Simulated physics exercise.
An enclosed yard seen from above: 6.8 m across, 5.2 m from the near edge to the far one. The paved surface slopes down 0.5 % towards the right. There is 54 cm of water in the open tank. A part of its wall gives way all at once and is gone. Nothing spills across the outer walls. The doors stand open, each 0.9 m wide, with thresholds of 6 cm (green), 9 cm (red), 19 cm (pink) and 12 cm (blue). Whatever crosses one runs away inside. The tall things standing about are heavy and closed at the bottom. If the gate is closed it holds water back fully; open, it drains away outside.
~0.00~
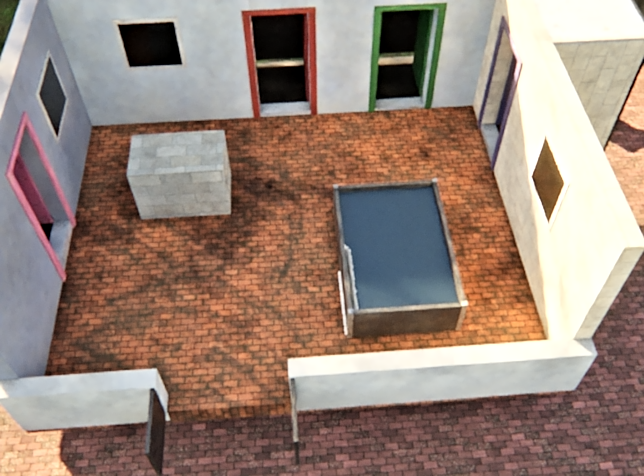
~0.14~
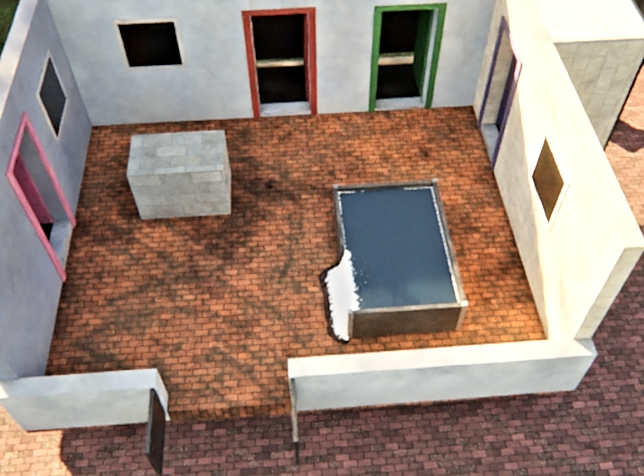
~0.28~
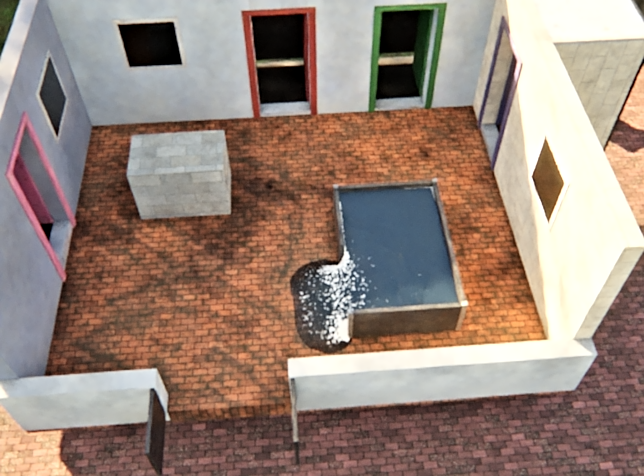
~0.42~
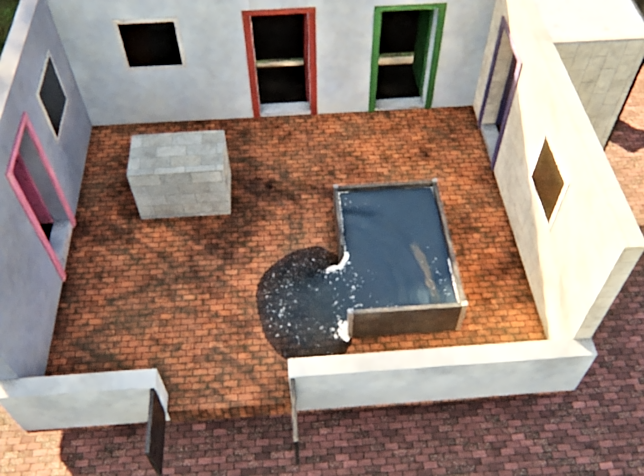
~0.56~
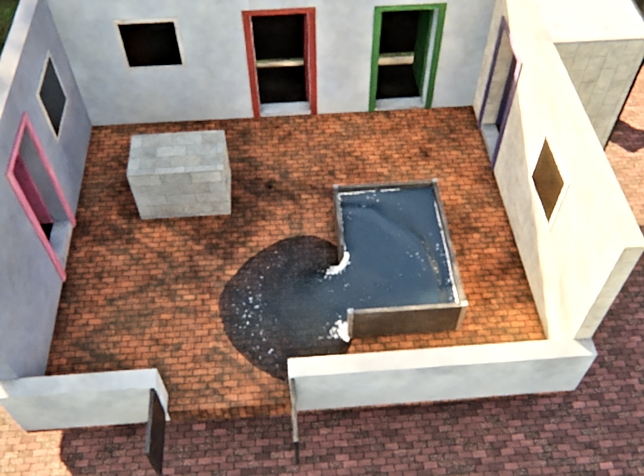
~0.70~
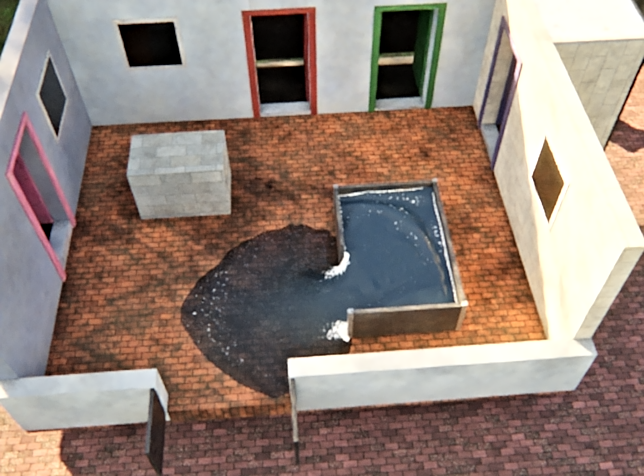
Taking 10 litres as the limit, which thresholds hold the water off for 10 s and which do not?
Within that time: At the green door it keeps below the limit; at the red door it stays under the limit; at the pink door it keeps below the limit; at the blue door it keeps below the limit.
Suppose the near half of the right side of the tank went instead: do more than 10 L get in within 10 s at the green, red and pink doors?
Against that limit: Green above, red under, pink not over.
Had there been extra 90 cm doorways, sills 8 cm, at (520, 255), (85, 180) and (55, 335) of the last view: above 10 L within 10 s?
In turn: Not over, under, over.
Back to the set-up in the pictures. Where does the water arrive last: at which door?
The blue one.
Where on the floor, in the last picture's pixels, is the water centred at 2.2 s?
Around (295, 293).
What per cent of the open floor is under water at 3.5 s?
Some 45 per cent of it.
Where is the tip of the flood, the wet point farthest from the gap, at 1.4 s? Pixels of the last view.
Around (50, 353).
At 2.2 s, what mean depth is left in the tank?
Roughly 28 cm on average.
After 1.4 s water covers 30 % of the floor and is deepest (28 cm) near (338, 312); green door not reached, red door not reached, pink door not reached, blue door not reached.
After 2.2 s water covers 35 % of the floor and is deepest (29 cm) near (57, 389); green door not reached, red door not reached, pink door 15 cm at the sill, 0 L in, blue door not reached.
After 3.5 s water covers 45 % of the floor and is deepest (20 cm) near (113, 385); green door not reached, red door not reached, pink door 13 cm at the sill, 0 L in, blue door not reached.
After 6.0 s water covers 50 % of the floor and is deepest (15 cm) near (90, 141); green door not reached, red door 2 cm at the sill, 0 L in, pink door 8 cm at the sill, 0 L in, blue door not reached.
After 10.0 s water covers 85 % of the floor and is deepest (6 cm) near (79, 203); green door 3 cm at the sill, 0 L in, red door 3 cm at the sill, 0 L in, pink door 5 cm at the sill, 0 L in, blue door 7 cm at the sill, 0 L in.
